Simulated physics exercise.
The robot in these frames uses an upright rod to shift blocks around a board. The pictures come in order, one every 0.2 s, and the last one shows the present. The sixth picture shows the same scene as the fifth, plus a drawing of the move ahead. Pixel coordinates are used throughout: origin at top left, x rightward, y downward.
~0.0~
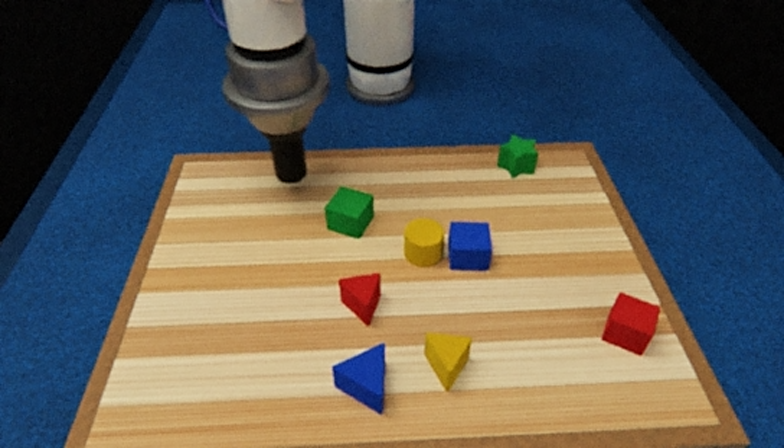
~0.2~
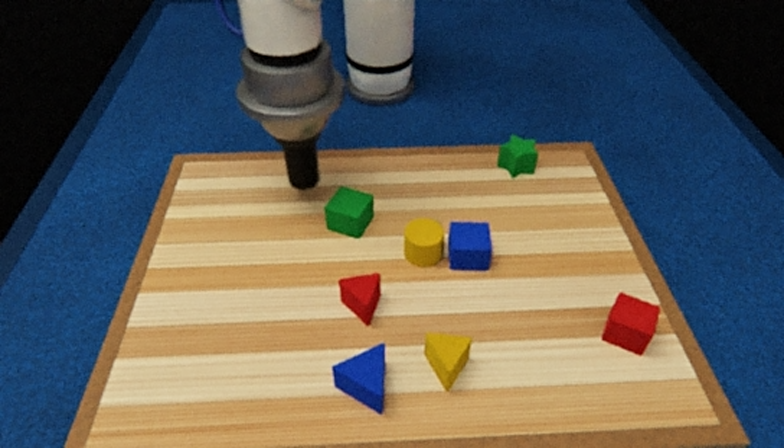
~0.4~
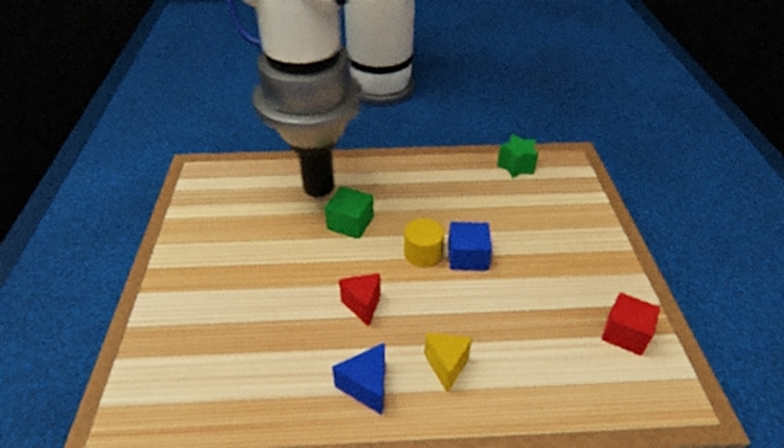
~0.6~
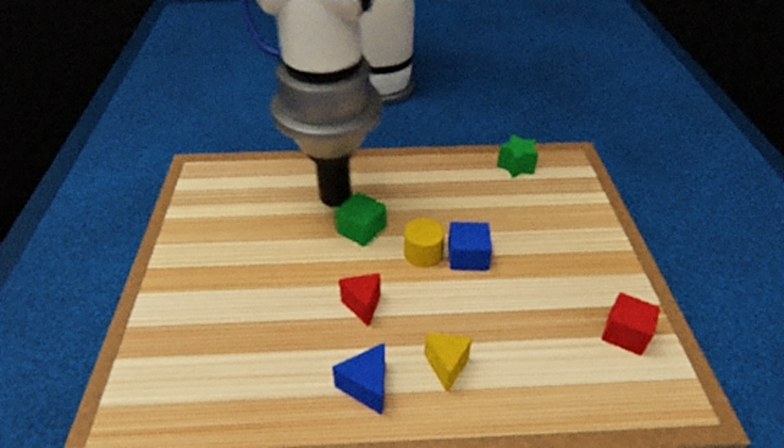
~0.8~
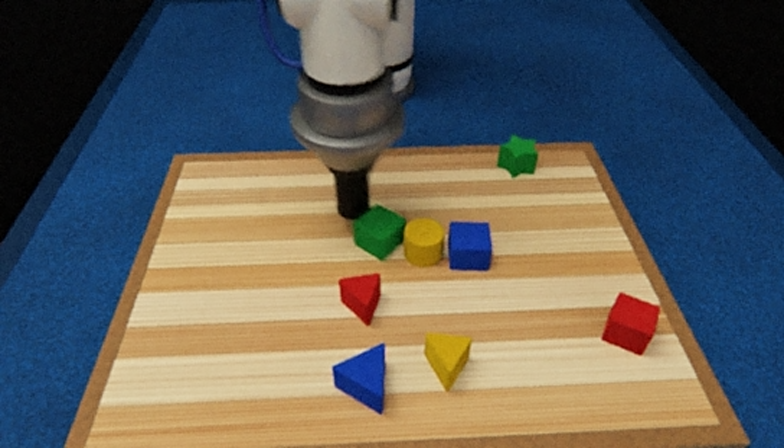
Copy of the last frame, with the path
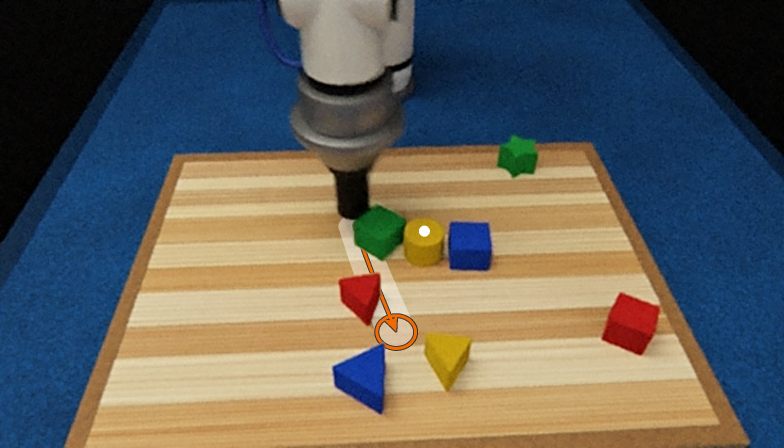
The robot's rod moves right and nudges the green block toward the yellow round block.
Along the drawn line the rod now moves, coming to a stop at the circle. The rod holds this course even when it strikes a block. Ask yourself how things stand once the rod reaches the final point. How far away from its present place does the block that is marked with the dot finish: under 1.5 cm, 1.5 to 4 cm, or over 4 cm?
From 1.5 to 4 cm.
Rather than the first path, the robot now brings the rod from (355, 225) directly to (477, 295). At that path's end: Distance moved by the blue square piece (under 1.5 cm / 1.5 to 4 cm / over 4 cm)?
I'd go with 1.5 to 4 cm for this block.
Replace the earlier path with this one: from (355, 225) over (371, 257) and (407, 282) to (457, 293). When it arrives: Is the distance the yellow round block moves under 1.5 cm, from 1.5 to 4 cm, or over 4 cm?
My estimate: Beyond 4 cm.
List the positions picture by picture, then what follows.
In the first frame, rod tip (292, 175); block tops, red triangular block (362, 285); green square piece (349, 201); yellow round block (424, 231); yellow triangular block (449, 347); blue square piece (471, 235).
In the second frame, rod (305, 181); blocks unchanged.
In the third frame, rod (319, 188); blocks unchanged.
In the fourth frame, rod (336, 198); green square piece (361, 208).
In the fifth frame, rod (354, 210); red triangular block (362, 285); green square piece (380, 221); yellow round block (424, 231); yellow triangular block (449, 347); blue square piece (471, 235).
Path on the board, from (355, 225) to (396, 332); the dot is on the yellow round block.
What follows on the original path. One third of the way, rod (366, 242); green square piece (404, 242), turned 40° anticlockwise; yellow round block (444, 238); blue square piece (485, 236).
Two thirds of the way, rod (380, 277); red triangular block (362, 293), turned 35° clockwise; green square piece (410, 247), turned 55° anticlockwise; yellow round block (449, 238); blue square piece (489, 236).
At the end, rod (396, 316); red triangular block (359, 310), turned 80° clockwise; green square piece (410, 247), turned 55° anticlockwise; yellow round block (449, 238); yellow triangular block in place; blue square piece (489, 236).
